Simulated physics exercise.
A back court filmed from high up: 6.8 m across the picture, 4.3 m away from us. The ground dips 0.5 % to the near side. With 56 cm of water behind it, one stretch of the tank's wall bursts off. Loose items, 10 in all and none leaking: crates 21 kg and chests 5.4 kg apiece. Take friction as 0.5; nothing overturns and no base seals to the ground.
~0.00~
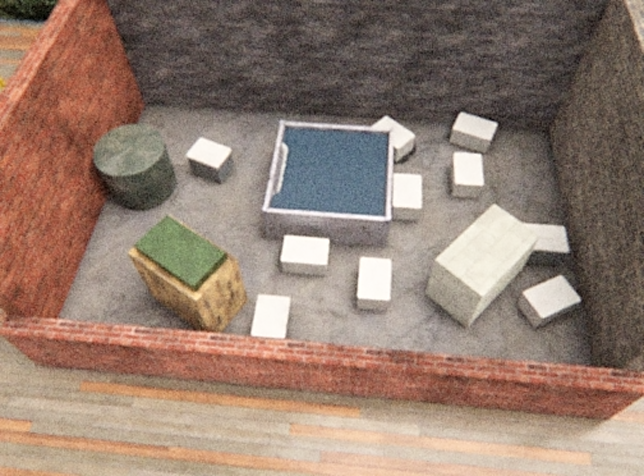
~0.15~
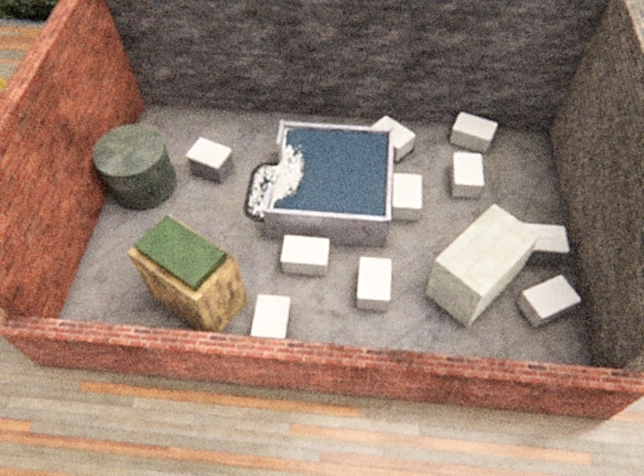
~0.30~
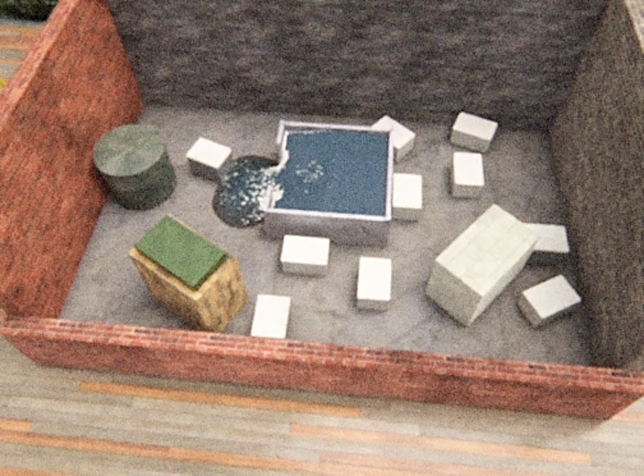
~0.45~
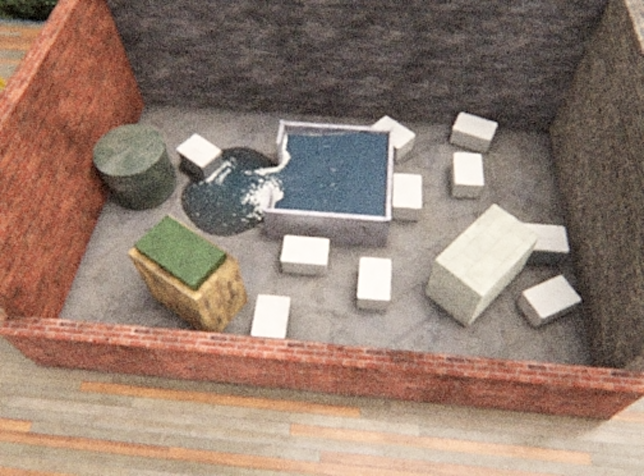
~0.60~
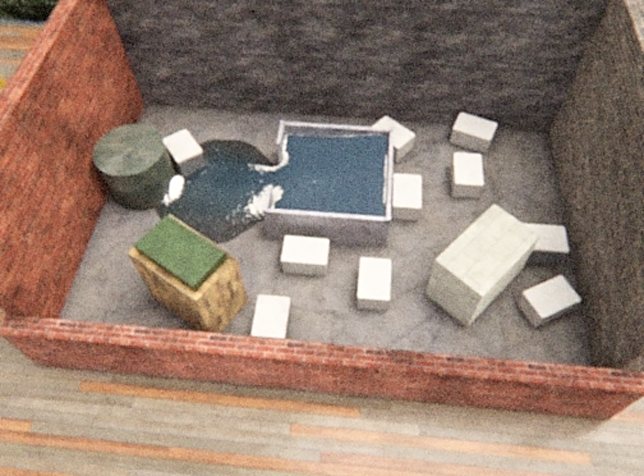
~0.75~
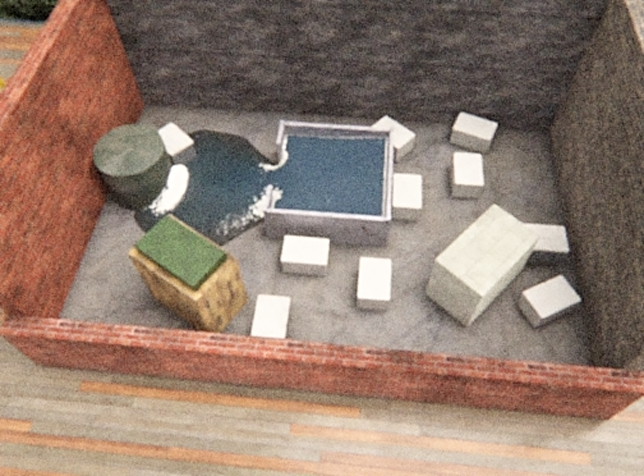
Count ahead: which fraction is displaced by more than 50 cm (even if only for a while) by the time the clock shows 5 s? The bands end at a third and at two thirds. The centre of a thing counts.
Share: Less than a third.
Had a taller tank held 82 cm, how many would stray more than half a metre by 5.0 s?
In that case 3 of them.
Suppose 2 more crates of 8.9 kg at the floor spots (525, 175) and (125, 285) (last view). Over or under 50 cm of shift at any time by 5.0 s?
In that order: Short of it, past it.
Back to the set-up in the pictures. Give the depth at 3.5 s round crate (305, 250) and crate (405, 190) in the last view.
About 0 and 0 cm.
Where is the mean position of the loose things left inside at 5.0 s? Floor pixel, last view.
At about (420, 216).
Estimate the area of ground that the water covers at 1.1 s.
Some 8.0 m2.
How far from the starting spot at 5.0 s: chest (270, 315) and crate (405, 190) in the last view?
In turn: 100 cm, 0 cm.
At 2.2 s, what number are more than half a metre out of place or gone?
I count 1.
After 1.1 s 1 of 10 are over 50 cm from their spots; 0 afloat.
After 2.2 s 1 of 10 are over 50 cm from their spots; 1 afloat.
After 3.5 s 1 of 10 are over 50 cm from their spots; 1 afloat.
After 5.0 s 2 of 10 are over 50 cm from their spots, and 2 have been at some point; 2 afloat.
